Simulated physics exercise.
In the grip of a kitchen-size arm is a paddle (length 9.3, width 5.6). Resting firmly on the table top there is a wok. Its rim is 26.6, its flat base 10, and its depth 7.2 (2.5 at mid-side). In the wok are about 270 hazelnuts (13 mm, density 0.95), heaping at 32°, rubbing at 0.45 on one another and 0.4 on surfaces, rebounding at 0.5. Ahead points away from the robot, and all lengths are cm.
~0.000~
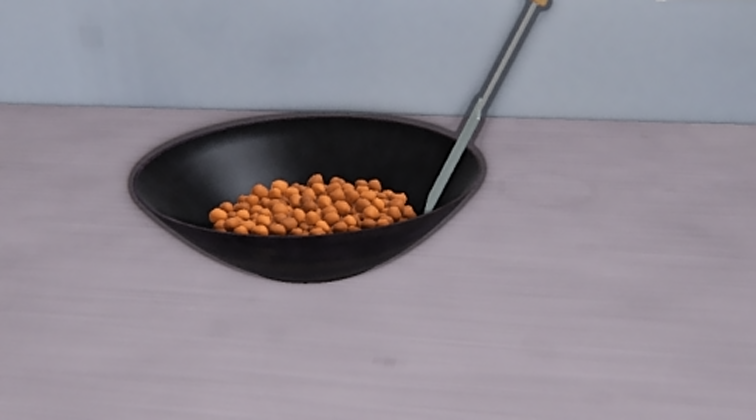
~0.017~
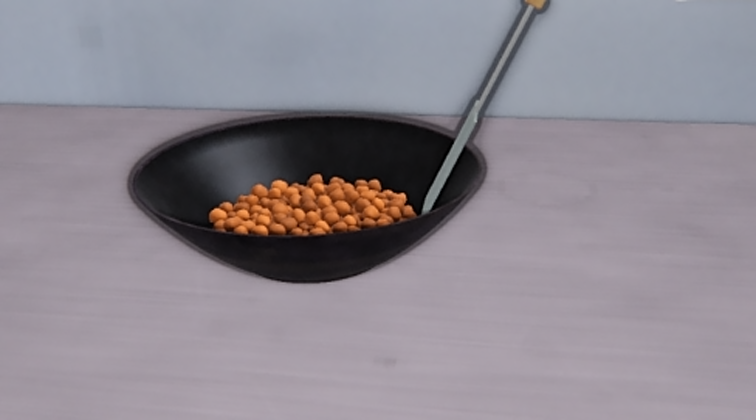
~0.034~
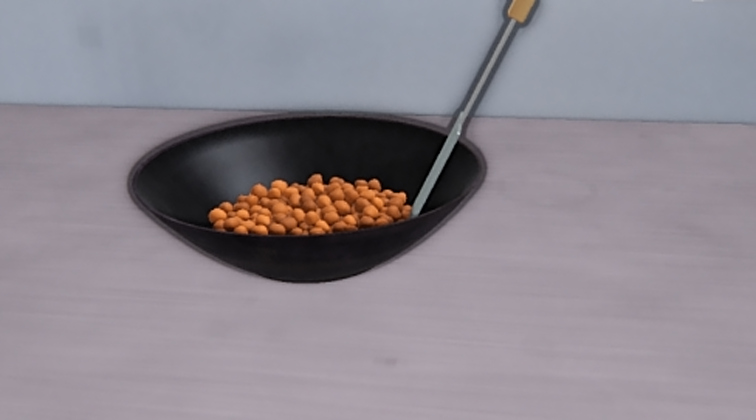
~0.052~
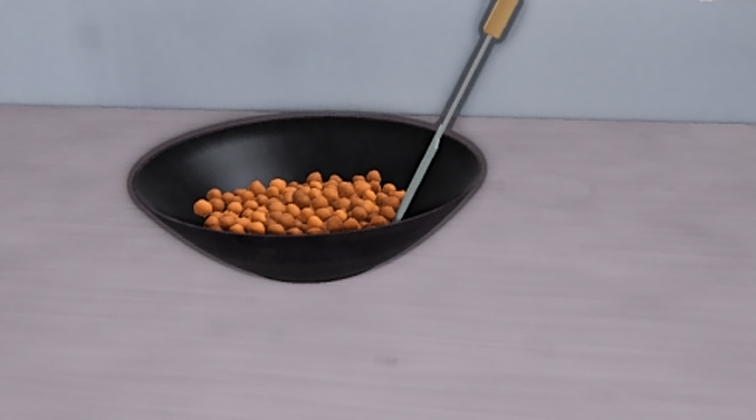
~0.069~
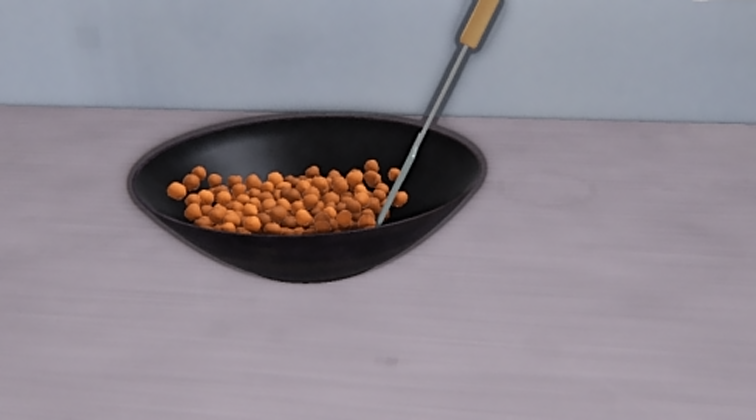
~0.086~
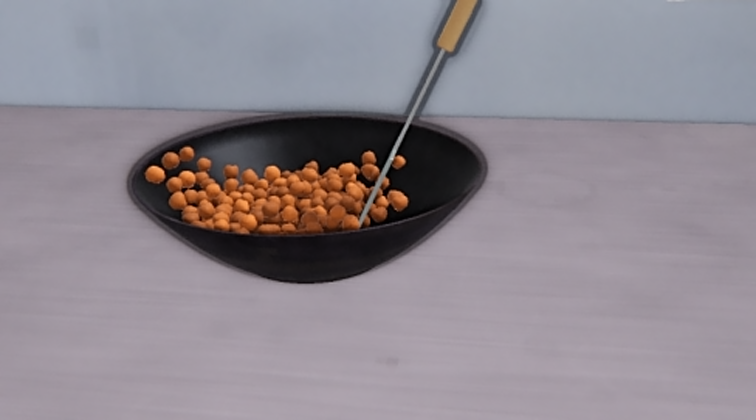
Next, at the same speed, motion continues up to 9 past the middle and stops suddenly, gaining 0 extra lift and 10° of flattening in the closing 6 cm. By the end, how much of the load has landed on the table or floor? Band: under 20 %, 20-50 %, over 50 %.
20-50 %.
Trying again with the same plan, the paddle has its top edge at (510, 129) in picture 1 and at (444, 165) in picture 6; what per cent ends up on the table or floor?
Roughly 15 %.
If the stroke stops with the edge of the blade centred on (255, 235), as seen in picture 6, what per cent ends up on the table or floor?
Estimate: Approx. 5 %.
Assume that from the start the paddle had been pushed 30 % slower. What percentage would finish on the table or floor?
About 15 in a hundred.
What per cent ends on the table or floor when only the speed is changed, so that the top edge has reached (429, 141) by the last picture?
About 10 percent.
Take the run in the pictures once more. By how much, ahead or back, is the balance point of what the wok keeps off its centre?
The balance point lies close to 2.5 cm ahead.
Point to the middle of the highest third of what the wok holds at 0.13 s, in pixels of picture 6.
At about (245, 195).
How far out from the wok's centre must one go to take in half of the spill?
It's around 28 cm.
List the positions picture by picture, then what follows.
Paddle top edge at (480, 108), sloping 65°; upper third of the load around (317, 215), from x 220 to 410, top at y 180; 274 in the wok, in the first frame.
Paddle top edge at (477, 110), sloping 65°; upper third of the load around (317, 215), from x 220 to 410, top at y 180, in the second frame.
Paddle top edge at (461, 122), sloping 65°; upper third of the load around (316, 214), from x 220 to 405, top at y 180, in the third frame.
Paddle top edge at (439, 136), sloping 65°; upper third of the load around (315, 209), from x 205 to 400, top at y 180, in the fourth frame.
Paddle top edge at (417, 144), sloping 65°; upper third of the load around (293, 204), from x 180 to 400, top at y 165, in the fifth frame.
Paddle top edge at (396, 147), sloping 65°; upper third of the load around (274, 199), from x 155 to 400, top at y 155; 274 in the wok, in the sixth frame.
After 0.13 s, sloping 65°, highest piece 10 above the table; 271 in the wok, 3 on the blade or in flight.
After 0.17 s, sloping 62°, highest piece 12 above the table; 268 in the wok, 6 on the blade or in flight.
After 0.39 s, sloping 55°, highest piece 9 above the table; 191 in the wok, 36 on the table or floor, 47 on the blade or in flight.
After 1.44 s, sloping 55°, highest piece 8 above the table; 191 in the wok, 83 on the table or floor.
At rest, 191 in the wok, 83 on the table or floor. That is 30 % on the table or floor.
